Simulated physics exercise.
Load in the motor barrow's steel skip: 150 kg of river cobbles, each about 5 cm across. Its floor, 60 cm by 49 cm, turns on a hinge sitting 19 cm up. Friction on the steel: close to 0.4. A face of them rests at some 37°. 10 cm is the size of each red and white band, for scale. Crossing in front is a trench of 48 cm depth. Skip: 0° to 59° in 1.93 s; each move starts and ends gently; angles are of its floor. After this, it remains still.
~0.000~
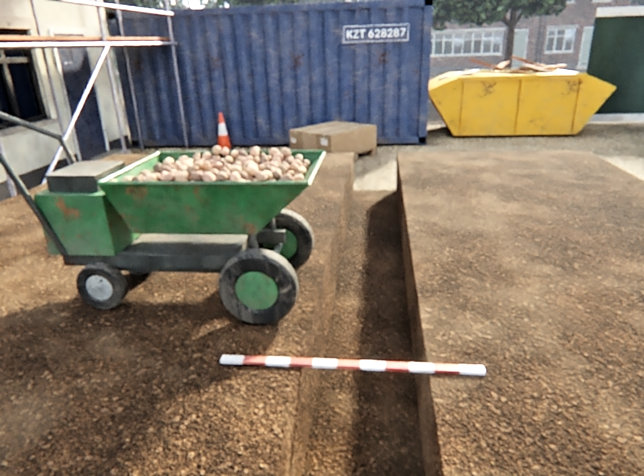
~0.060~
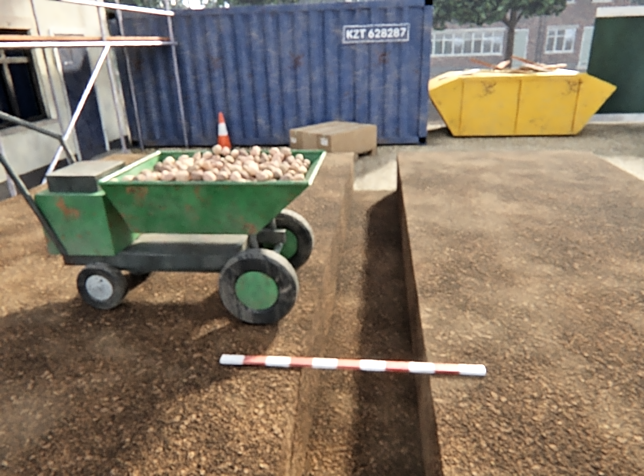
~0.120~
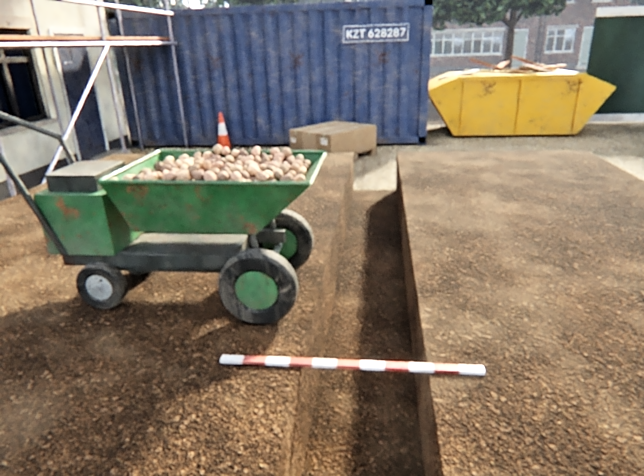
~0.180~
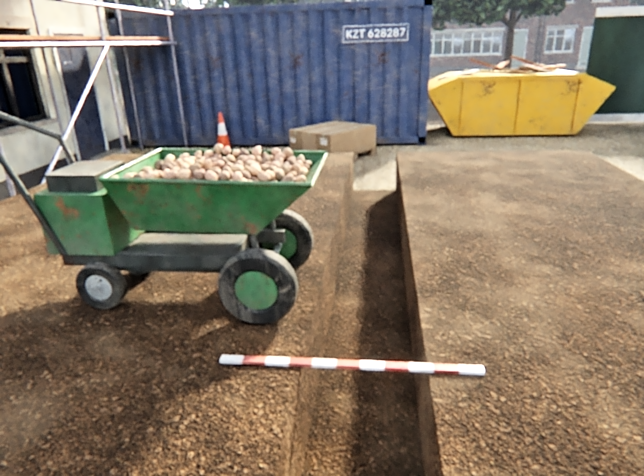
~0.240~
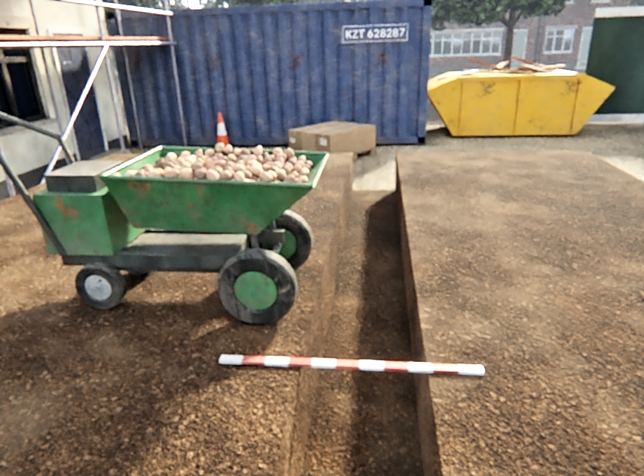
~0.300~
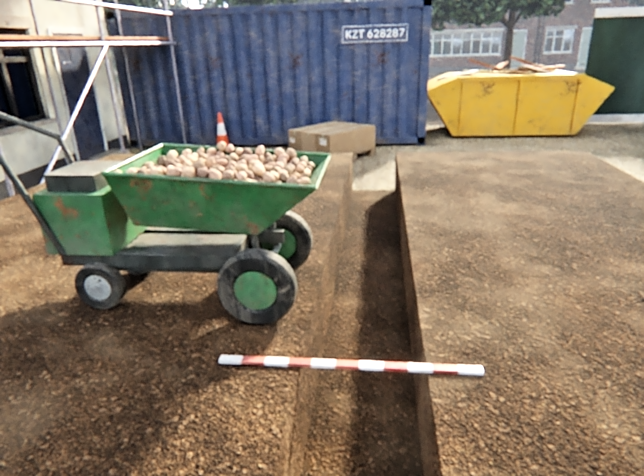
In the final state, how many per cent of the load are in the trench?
About 67 per cent are in the trench in the final state.
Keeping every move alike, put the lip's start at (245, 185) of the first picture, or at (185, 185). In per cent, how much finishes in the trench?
I'd expect some 100 per cent, then some 75.
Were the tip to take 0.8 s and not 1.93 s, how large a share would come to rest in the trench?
Expected share: Around 55%.
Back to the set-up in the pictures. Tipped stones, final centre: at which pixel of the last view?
Look at roughly (400, 357).
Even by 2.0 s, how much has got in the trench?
Approx. 25 % of the load.
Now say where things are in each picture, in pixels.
In the first frame, lip at (309, 184), floor tilted 0°, highest stones at (246, 155).
In the second frame, the skip is at 0°, its lip at (309, 184); the top of the load is at (246, 155); the stones move at 0.0 m/s on average.
In the third frame, the skip is at 1°, its lip at (310, 184); the top of the load is at (233, 155); the stones move at 0.1 m/s on average.
In the fourth frame, lip at (312, 185), floor tilted 1°, highest stones at (234, 155); the stones move at 0.1 m/s on average.
In the fifth frame, lip at (313, 186), floor tilted 3°, highest stones at (224, 155); the stones move at 0.2 m/s on average.
In the sixth frame, lip at (316, 188), floor tilted 4°, highest stones at (226, 154); the stones move at 0.2 m/s on average.
After 1.5 s the floor is at 50°; 99 % in the skip, 1 % in the trench; the foremost stones are at (385, 241).
After 2.0 s the floor is at 59°; 53 % in the skip, 26 % in the trench, 21 % past the trench; the foremost stones are at (498, 302).
After 2.4 s the floor is at 59°; 28 % in the skip, 38 % in the trench, 34 % past the trench; the foremost stones are at (553, 296).
After 4.3 s the floor is at 59°; 0 % in the skip, 67 % in the trench, 33 % past the trench; the foremost stones are at (574, 285).
